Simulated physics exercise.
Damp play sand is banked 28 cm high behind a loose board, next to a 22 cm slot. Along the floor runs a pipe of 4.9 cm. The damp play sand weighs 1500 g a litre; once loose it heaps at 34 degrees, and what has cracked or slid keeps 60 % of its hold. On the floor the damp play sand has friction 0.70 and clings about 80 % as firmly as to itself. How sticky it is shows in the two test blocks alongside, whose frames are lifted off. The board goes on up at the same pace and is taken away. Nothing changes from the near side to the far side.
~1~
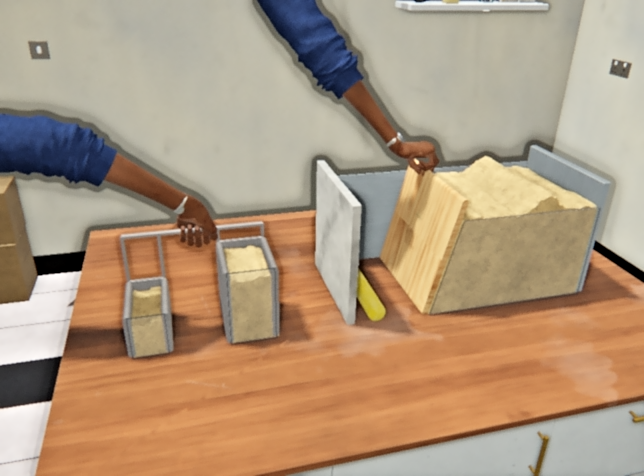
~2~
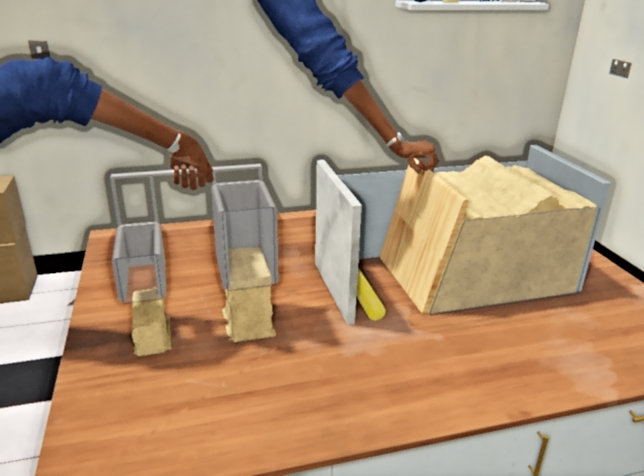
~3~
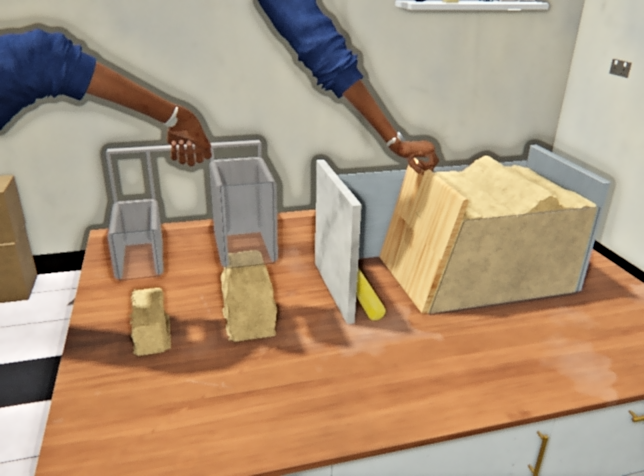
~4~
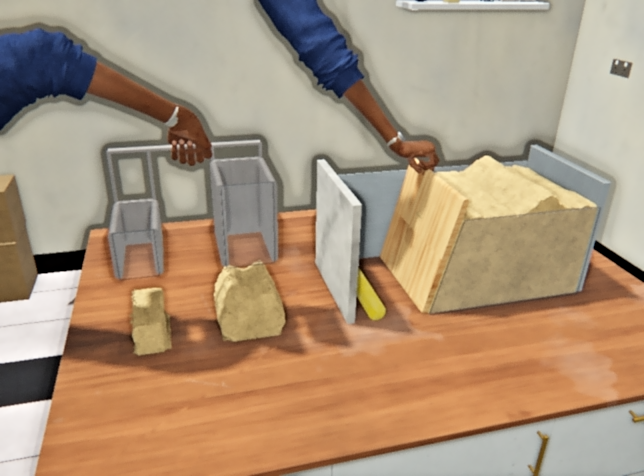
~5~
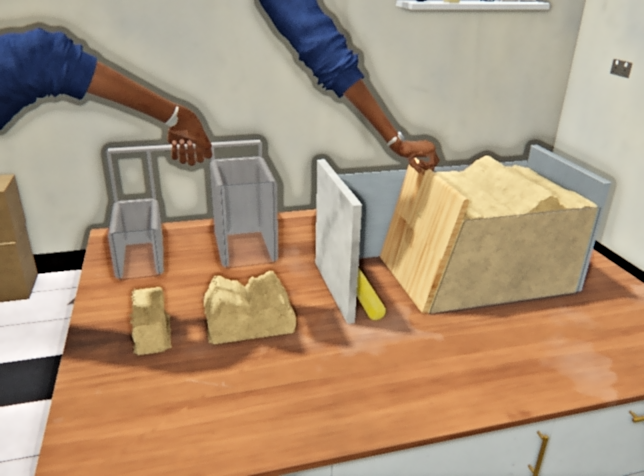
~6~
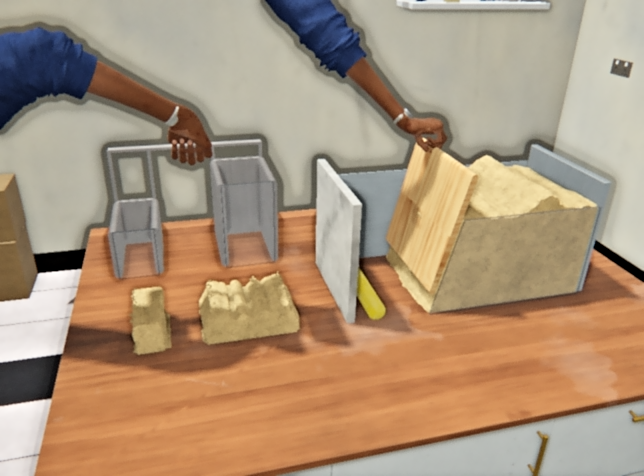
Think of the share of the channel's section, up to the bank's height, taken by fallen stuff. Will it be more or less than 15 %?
The share of the channel's section, up to the bank's height, taken by fallen stuff is more than 15 %.
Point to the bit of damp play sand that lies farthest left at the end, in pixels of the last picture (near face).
Around (396, 315).
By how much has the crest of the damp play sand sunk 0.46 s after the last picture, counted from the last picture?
Roughly 0.0 cm.
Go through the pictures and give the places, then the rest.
In the first frame, top of the board at (463, 220), not yet moved; top of the damp play sand at (553, 199); blocks stand 9.5 cm, 19 cm (left to right).
In the second frame, top of the board at (463, 220), not yet moved; top of the damp play sand at (553, 199); blocks stand 9.5 cm, 19 cm (left to right).
In the third frame, top of the board at (463, 220), not yet moved; top of the damp play sand at (553, 199); blocks stand 9.4 cm, 17 cm (left to right).
In the fourth frame, top of the board at (464, 220), not yet moved; top of the damp play sand at (553, 199); blocks stand 9.4 cm, 14 cm (left to right).
In the fifth frame, top of the board at (464, 219), not yet moved; top of the damp play sand at (553, 199); blocks stand 9.4 cm, 11 cm (left to right).
In the sixth frame, top of the board at (473, 196), moved 6.6 cm; top of the damp play sand at (553, 198); blocks stand 9.4 cm, 9.5 cm (left to right).
Then, 0.21 s after the last picture, the face still stands, with nothing on top of the pipe; the channel is 0 % full.
Then, 0.46 s after the last picture, the face still stands, with nothing on top of the pipe; the channel is 0 % full.
Then, 0.71 s after the last picture, the face still stands, with nothing on top of the pipe; the channel is 0 % full.
Then, 0.96 s after the last picture, the fallen stuff reaches 21 % of the way across, with nothing on top of the pipe; the channel is 9 % full.
Then, 1.54 s after the last picture, at the end, the fallen stuff reaches 45 % of the way across, with nothing on top of the pipe; the channel is 19 % full.
